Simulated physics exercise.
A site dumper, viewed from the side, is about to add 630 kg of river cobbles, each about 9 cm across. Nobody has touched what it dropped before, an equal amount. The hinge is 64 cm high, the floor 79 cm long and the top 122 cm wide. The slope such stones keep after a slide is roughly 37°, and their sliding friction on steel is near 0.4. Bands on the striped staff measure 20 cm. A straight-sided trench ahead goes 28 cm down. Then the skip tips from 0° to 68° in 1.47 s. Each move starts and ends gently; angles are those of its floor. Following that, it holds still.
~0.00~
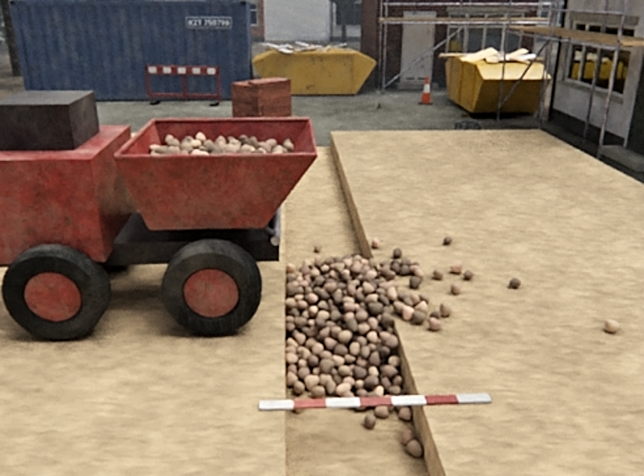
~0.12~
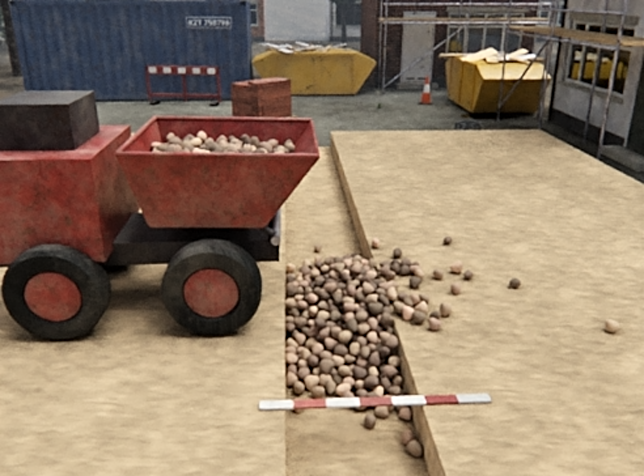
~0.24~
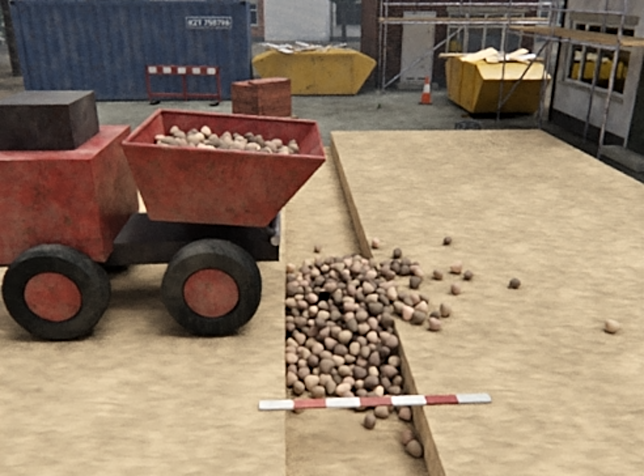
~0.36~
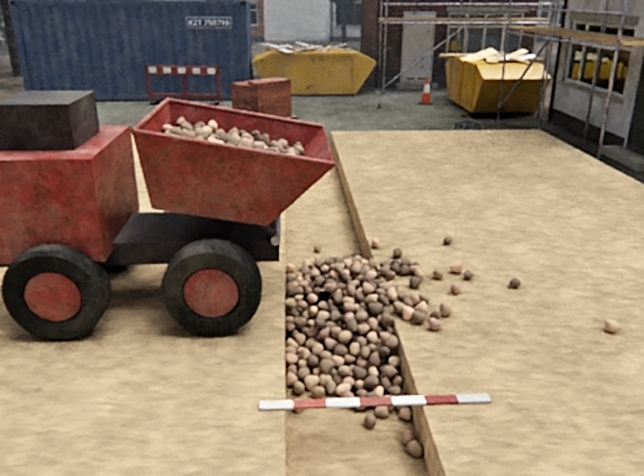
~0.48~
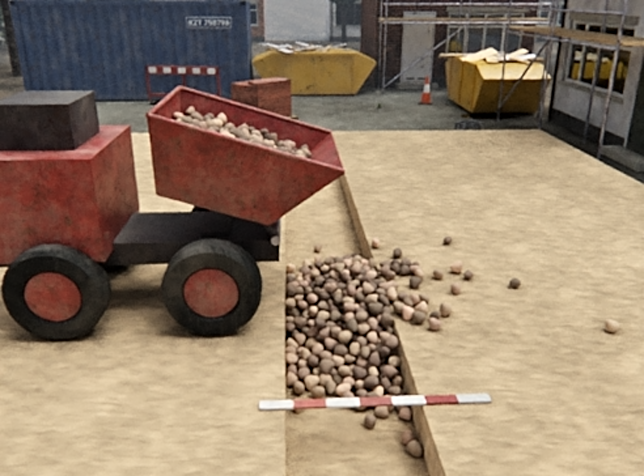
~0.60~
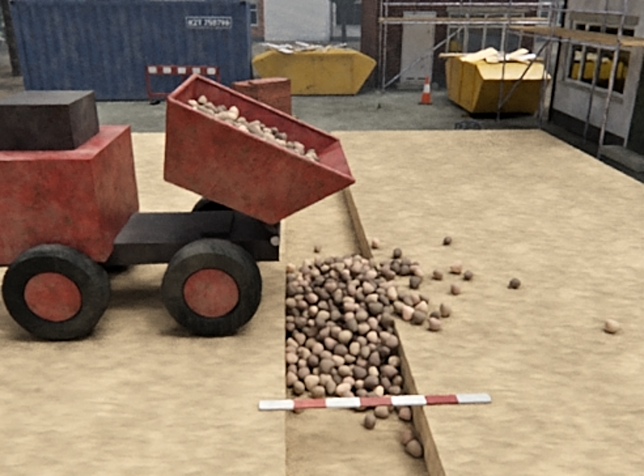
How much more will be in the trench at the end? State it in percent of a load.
Roughly 22 per cent of a load more.
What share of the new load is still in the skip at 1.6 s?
Close to 85 per cent of the load.
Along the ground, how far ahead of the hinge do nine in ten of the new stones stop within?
Distance ahead of it: About 170 cm.
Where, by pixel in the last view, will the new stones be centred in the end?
The middle lies near (412, 279) in the last picture.
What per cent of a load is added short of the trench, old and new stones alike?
About 0 percent.
After 1.1 s the floor is at 57°; in per cent of one load, 100 in the skip, 94 in the trench, 6 past the trench; the foremost stones are at (477, 281).
After 1.6 s the floor is at 68°; in per cent of one load, 84 in the skip, 97 in the trench, 19 past the trench; the foremost stones are at (478, 281).
After 1.9 s the floor is at 68°; in per cent of one load, 56 in the skip, 96 in the trench, 48 past the trench; the foremost stones are at (525, 293).
After 4.7 s the floor is at 68°; in per cent of one load, 0 in the skip, 116 in the trench, 83 past the trench; the foremost stones are at (608, 276). Net gain in the trench, 22.
